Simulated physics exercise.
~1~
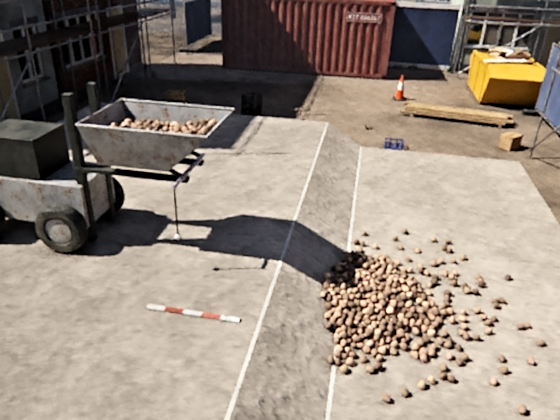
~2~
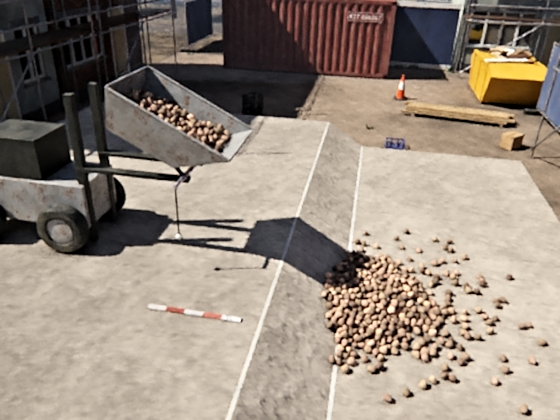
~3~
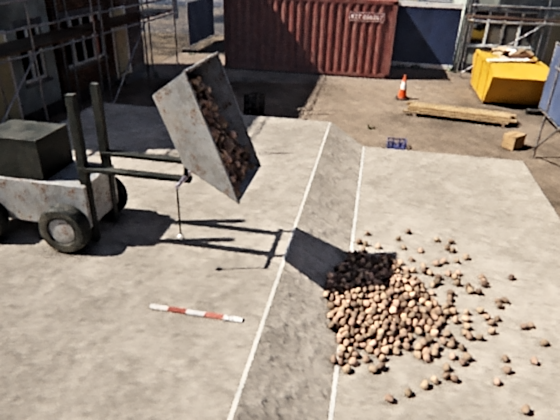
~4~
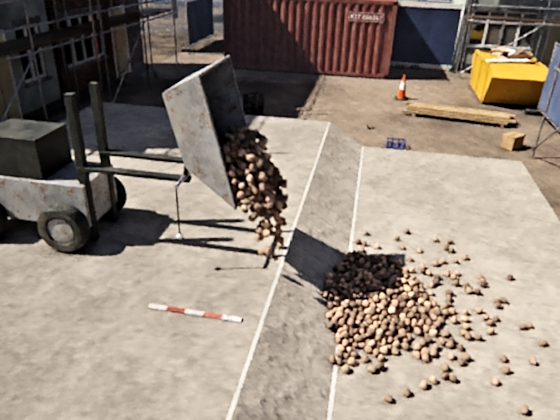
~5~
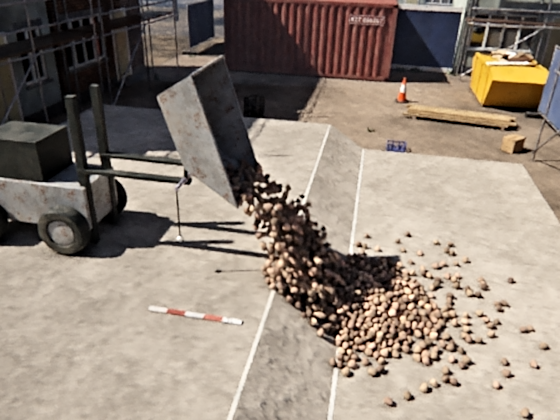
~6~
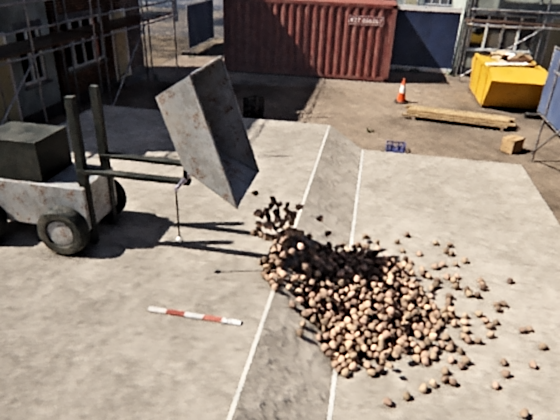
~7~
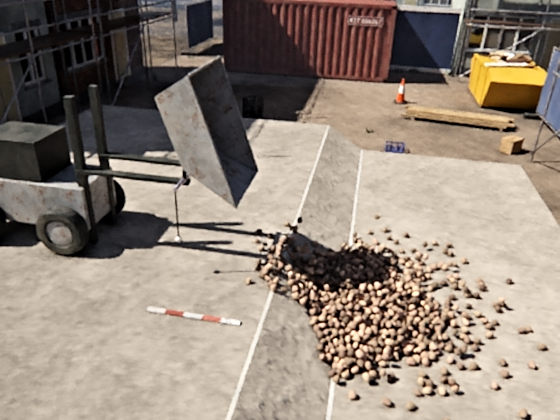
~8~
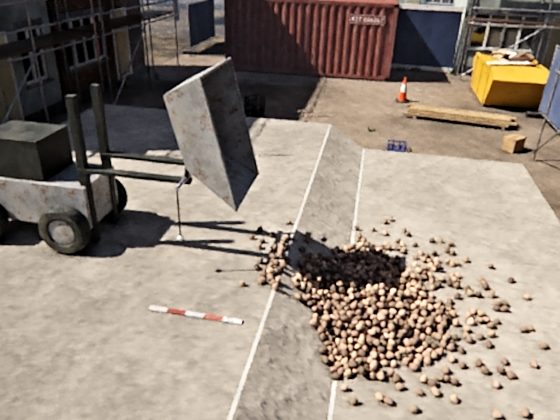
A grey skip on a fork truck tipped steeply to the right until its brown cobbles slid out, tumbling down the short slope onto the loose heap already there, and ended empty and still tilted above a larger, spread-out pile.
